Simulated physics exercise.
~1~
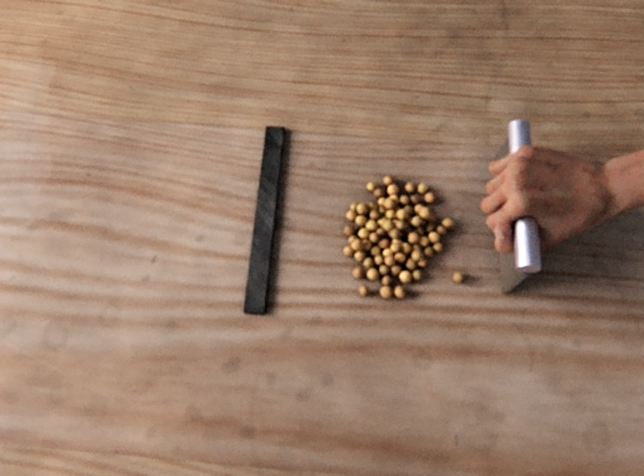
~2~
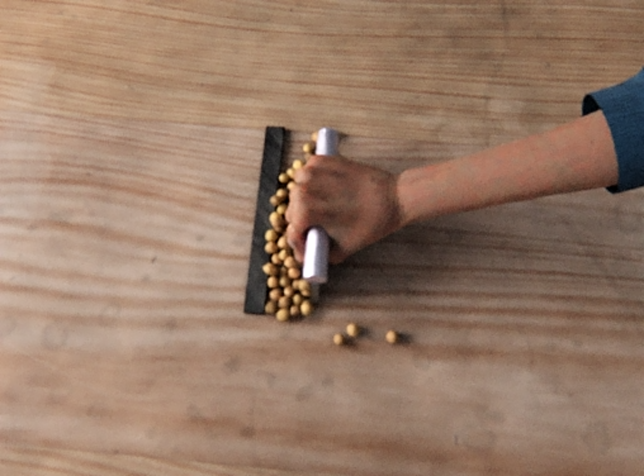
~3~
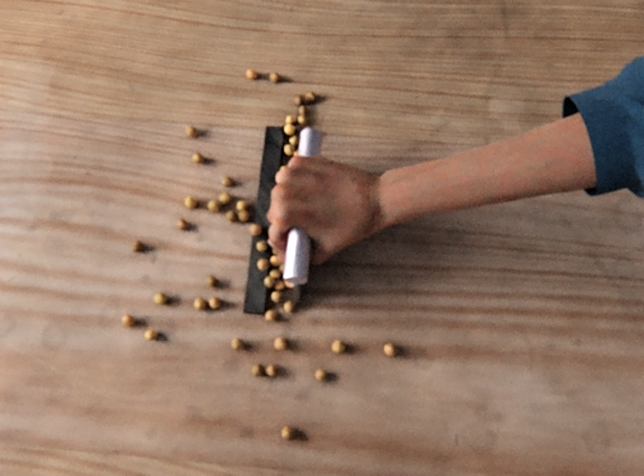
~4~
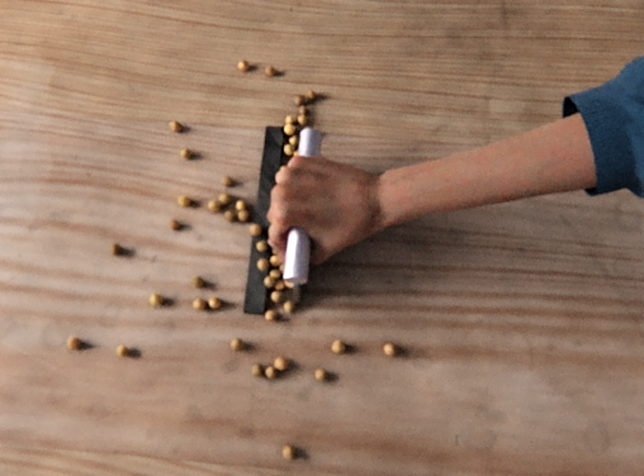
A hand gripping a pale, rounded bar attached to a scraper rests at the right of a pale wooden tabletop, seen from above. To its left lies a loose heap of small tan wooden beads, and beyond them a dark, narrow strip is fixed across the path. The hand pushes the scraper left, squeezing the beads against the strip while a few stray below. It presses on to the strip and stops, and beads spill over and around it. Some remain along the strip, while most lie scattered to the left, above and below.
